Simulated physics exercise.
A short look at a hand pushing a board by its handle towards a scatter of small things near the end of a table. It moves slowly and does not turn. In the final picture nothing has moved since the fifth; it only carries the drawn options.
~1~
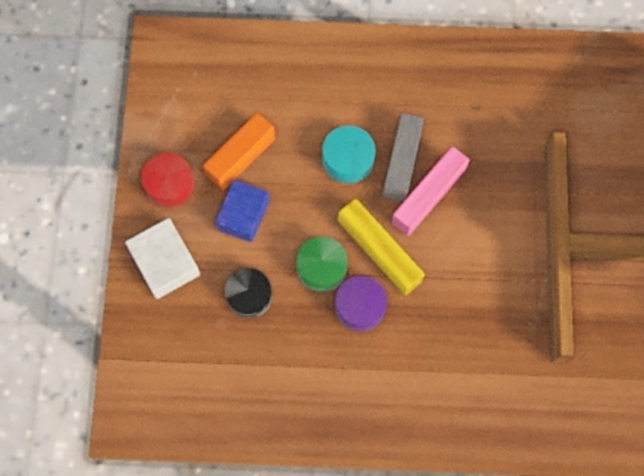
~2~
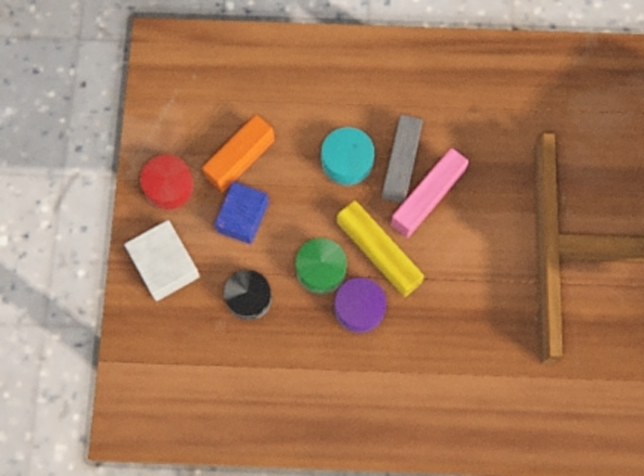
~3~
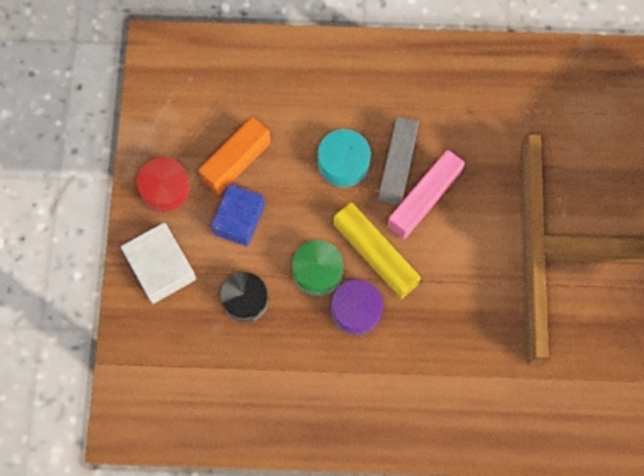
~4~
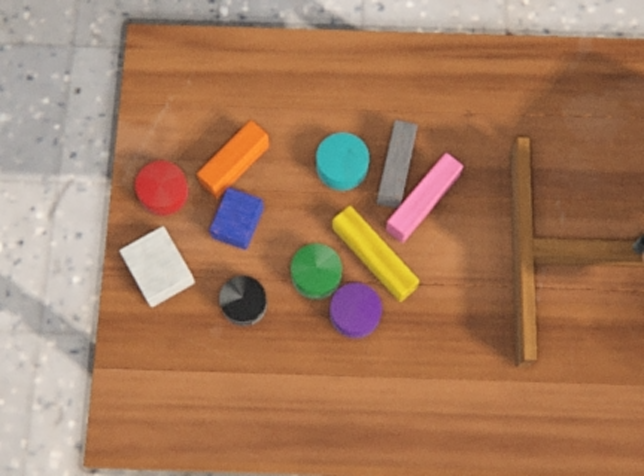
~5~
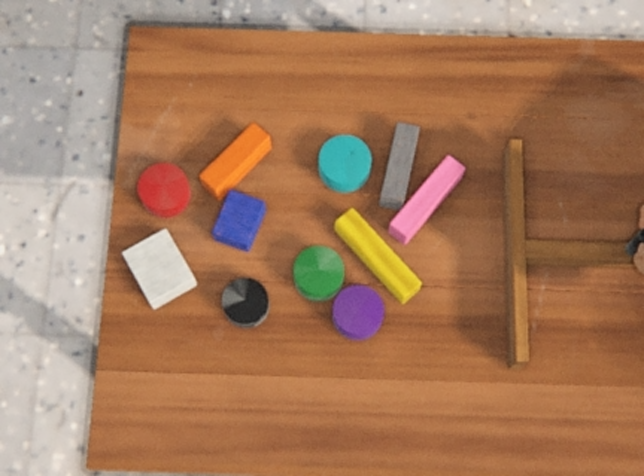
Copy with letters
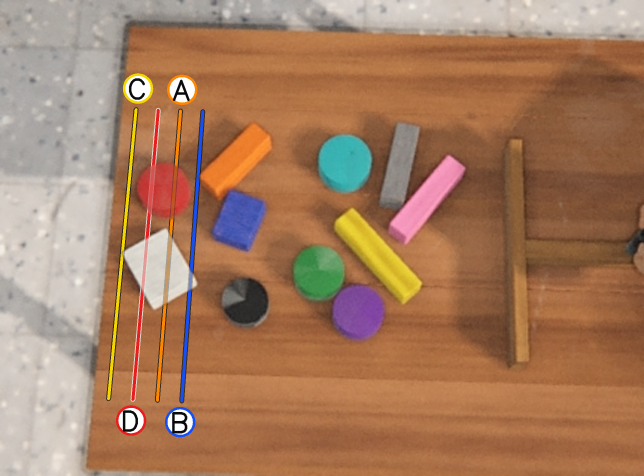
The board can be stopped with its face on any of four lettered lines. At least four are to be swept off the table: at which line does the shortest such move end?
Enough have fallen by A.
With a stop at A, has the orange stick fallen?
Yes.
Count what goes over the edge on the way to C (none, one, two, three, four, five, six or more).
By then, six or more.
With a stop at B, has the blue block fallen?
No.
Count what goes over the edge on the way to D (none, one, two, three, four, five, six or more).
In all, six or more.
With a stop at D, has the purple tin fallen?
No.
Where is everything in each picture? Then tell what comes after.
Board (563, 240); orange stick (240, 152); black tin (249, 293), in the first picture.
Board (553, 241); purple tin (360, 305), in the second picture.
Board (538, 242); pink stick (426, 195), in the third picture.
Board (527, 245); turquoise tin (342, 162), in the fourth picture.
Board (519, 246); yellow stick (377, 256); grey bar (399, 166); blue block (240, 221), in the fifth picture.
On the marked copy, A at (169, 249); B at (193, 250); C at (123, 248); D at (146, 248).
With A. Early on, board (393, 243); purple tin (342, 318); turquoise tin (314, 163).
Further on, board (266, 239); red tin (129, 198); orange stick (156, 156).
At the end, board (169, 236); orange stick over the edge; white block over the edge; six fallen.
As for the rest, B drops only three; C drops ten, but is farther than needed; D drops seven, but is farther than needed.
